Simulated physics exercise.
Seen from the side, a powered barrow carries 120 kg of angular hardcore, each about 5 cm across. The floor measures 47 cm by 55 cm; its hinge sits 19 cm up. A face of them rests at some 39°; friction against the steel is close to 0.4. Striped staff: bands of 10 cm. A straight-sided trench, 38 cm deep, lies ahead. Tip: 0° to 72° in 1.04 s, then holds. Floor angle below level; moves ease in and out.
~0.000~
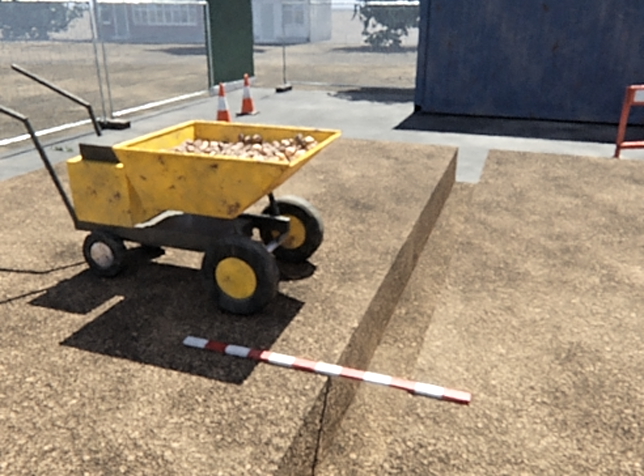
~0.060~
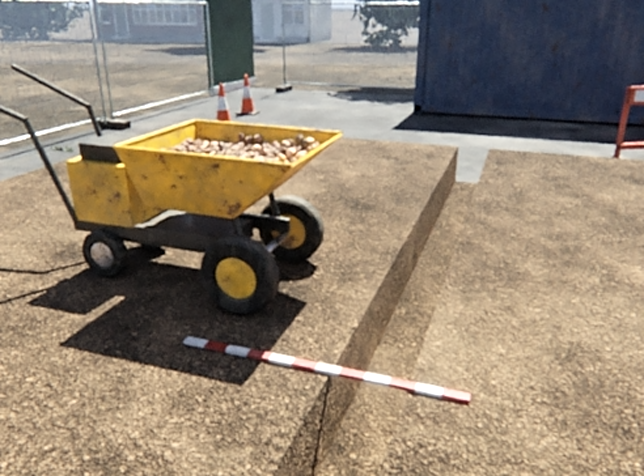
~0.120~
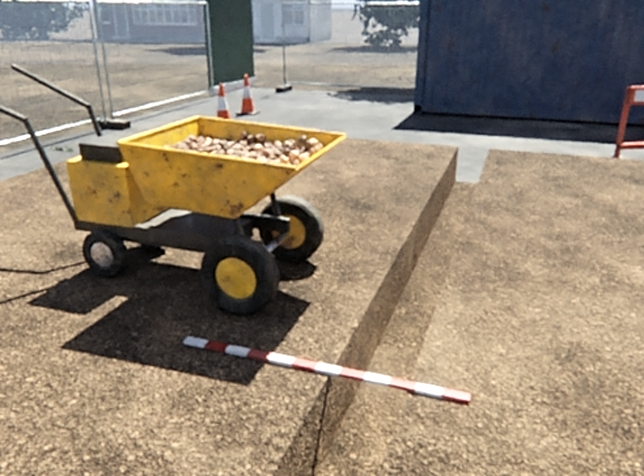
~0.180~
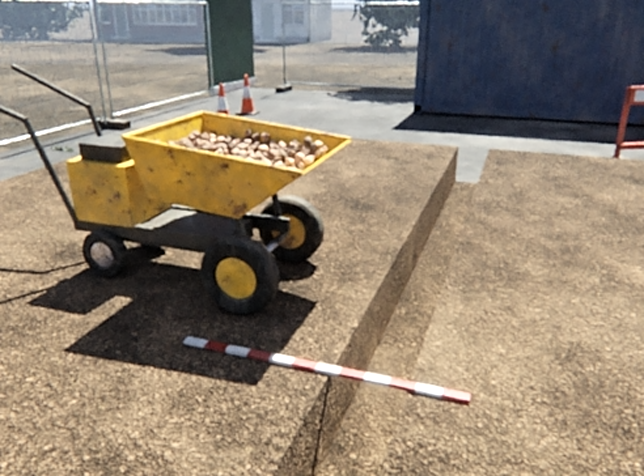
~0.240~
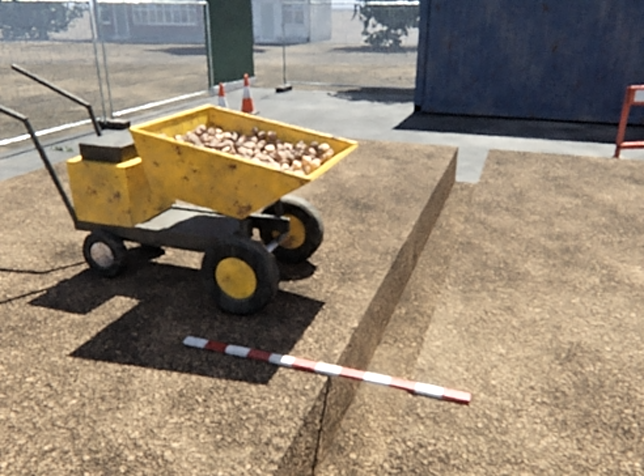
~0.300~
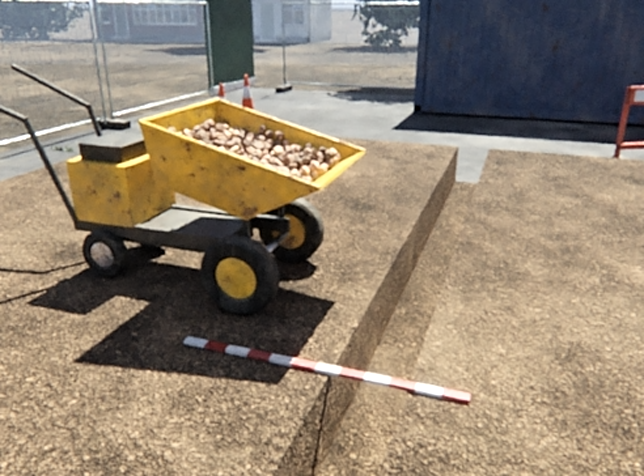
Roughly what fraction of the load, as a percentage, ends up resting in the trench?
Roughly 88 per cent of the load.
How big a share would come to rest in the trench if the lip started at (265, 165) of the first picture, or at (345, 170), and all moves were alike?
Estimates: 100 % then 0 %.
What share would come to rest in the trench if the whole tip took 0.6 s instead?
In that case, around 75%.
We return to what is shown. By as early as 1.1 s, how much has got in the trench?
At that moment: Approx. 40 %.
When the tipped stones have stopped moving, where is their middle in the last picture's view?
Their middle lands near (407, 353).
After 0.8 s the floor is at 61°; 100 % in the tray; the foremost stones are at (378, 259).
After 1.1 s the floor is at 72°; 58 % in the tray, 40 % in the trench, 2 % past the trench; the foremost stones are at (444, 316).
After 1.5 s the floor is at 72°; 12 % in the tray, 77 % in the trench, 12 % past the trench; the foremost stones are at (540, 325).
After 3.4 s the floor is at 72°; 0 % in the tray, 88 % in the trench, 12 % past the trench; the foremost stones are at (564, 333).
